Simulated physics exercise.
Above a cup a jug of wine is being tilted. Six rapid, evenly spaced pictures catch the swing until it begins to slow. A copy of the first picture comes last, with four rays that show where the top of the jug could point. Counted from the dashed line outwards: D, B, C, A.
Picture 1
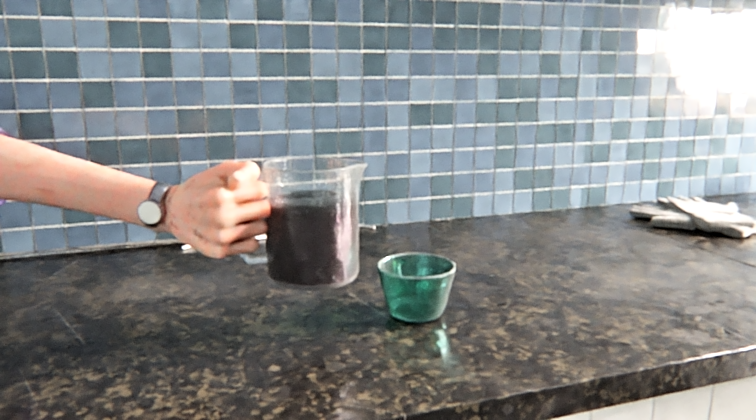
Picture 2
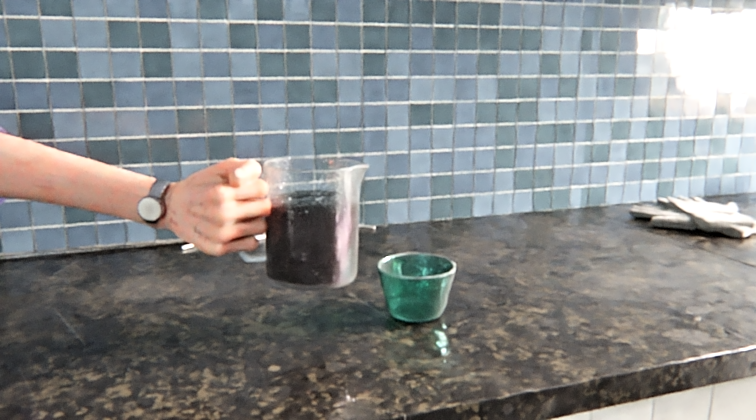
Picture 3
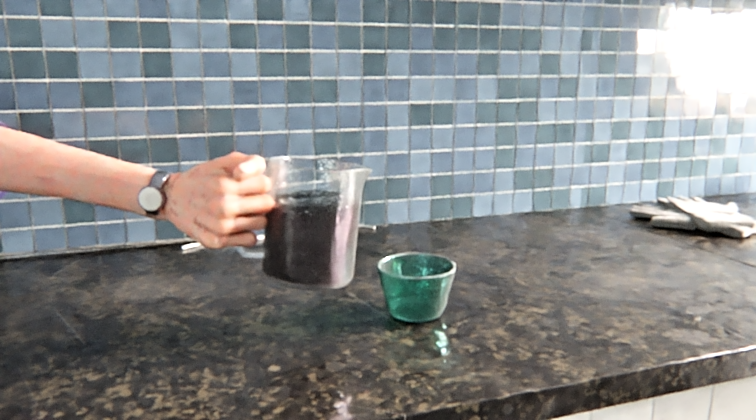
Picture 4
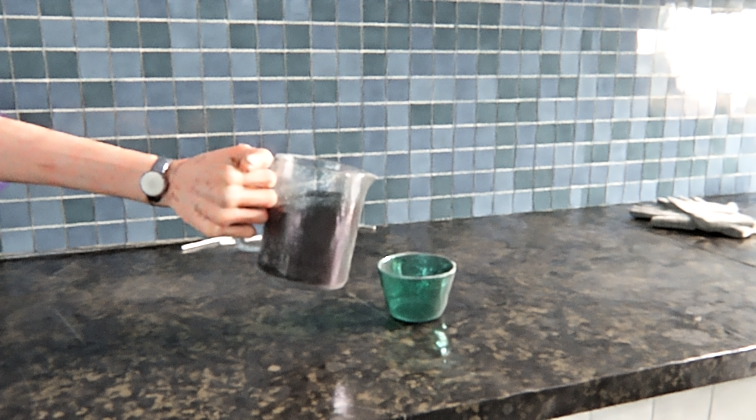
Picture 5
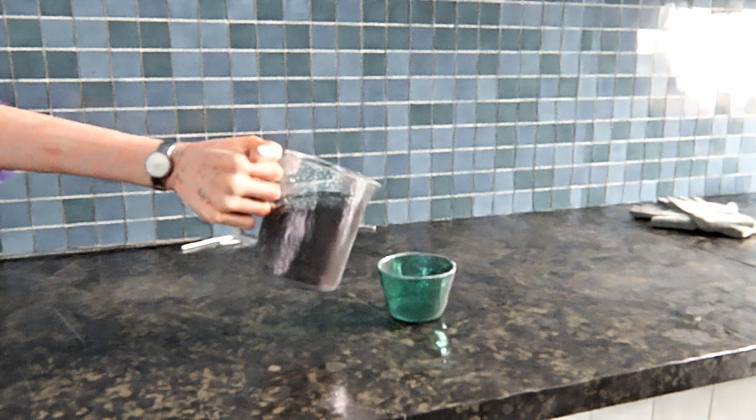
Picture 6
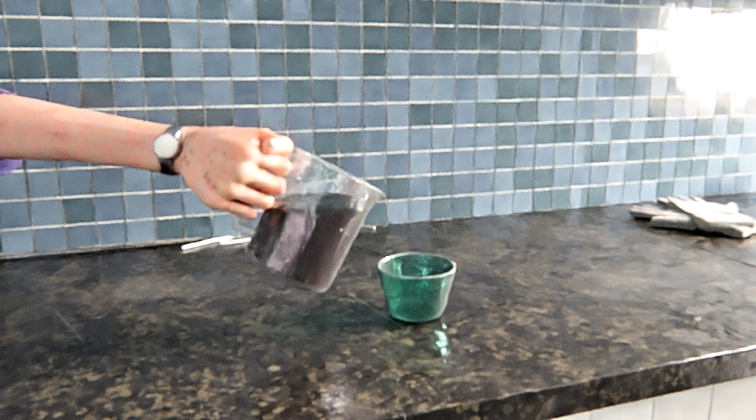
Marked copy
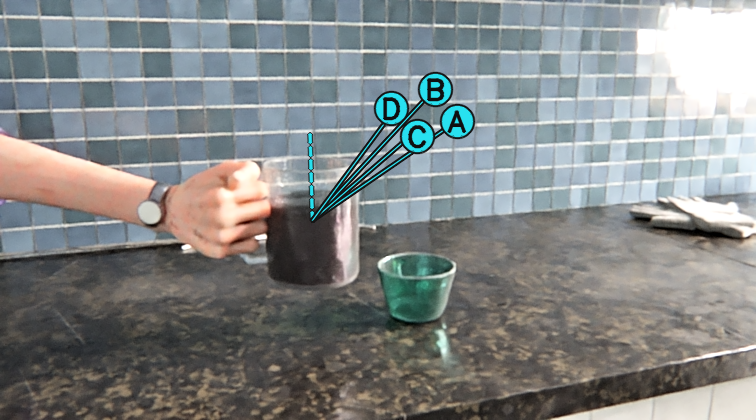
At first, a hand wearing a watch holds a clear jug of dark liquid upright, just left of a small green cup on a dark speckled counter. The hand then gradually tilts the jug rightward, its spout leaning toward the cup, while the liquid stays inside and the cup remains still.
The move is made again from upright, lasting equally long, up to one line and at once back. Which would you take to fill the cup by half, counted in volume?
It is A.
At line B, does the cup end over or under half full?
Under.
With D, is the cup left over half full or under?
Under half.
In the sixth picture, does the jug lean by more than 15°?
Yes, it does.
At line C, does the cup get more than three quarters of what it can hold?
No.
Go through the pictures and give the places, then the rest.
Upright, lip at (365, 163); rim of the cup round (416, 264); nothing has left yet, in the first picture.
Upright, lip at (366, 165); nothing has left yet, in the second picture.
Tipped about 6°, lip at (370, 169); nothing has left yet, in the third picture.
Tipped about 12°, lip at (374, 175); nothing has left yet, in the fourth picture.
Tipped about 20°, lip at (379, 184); nothing has left yet, in the fifth picture.
Tipped about 29°, lip at (383, 194); nothing has left yet, in the sixth picture.
In cyan, A at (443, 130); B at (423, 101); C at (401, 143); D at (383, 124).
With A, the cup ends with about 48 % of what it can hold; 3 % of the wine is spilt.
With B, the cup ends with about 14 % of what it can hold.
With C, the cup ends with about 28 % of what it can hold.
With D, the cup ends with about 5 % of what it can hold.
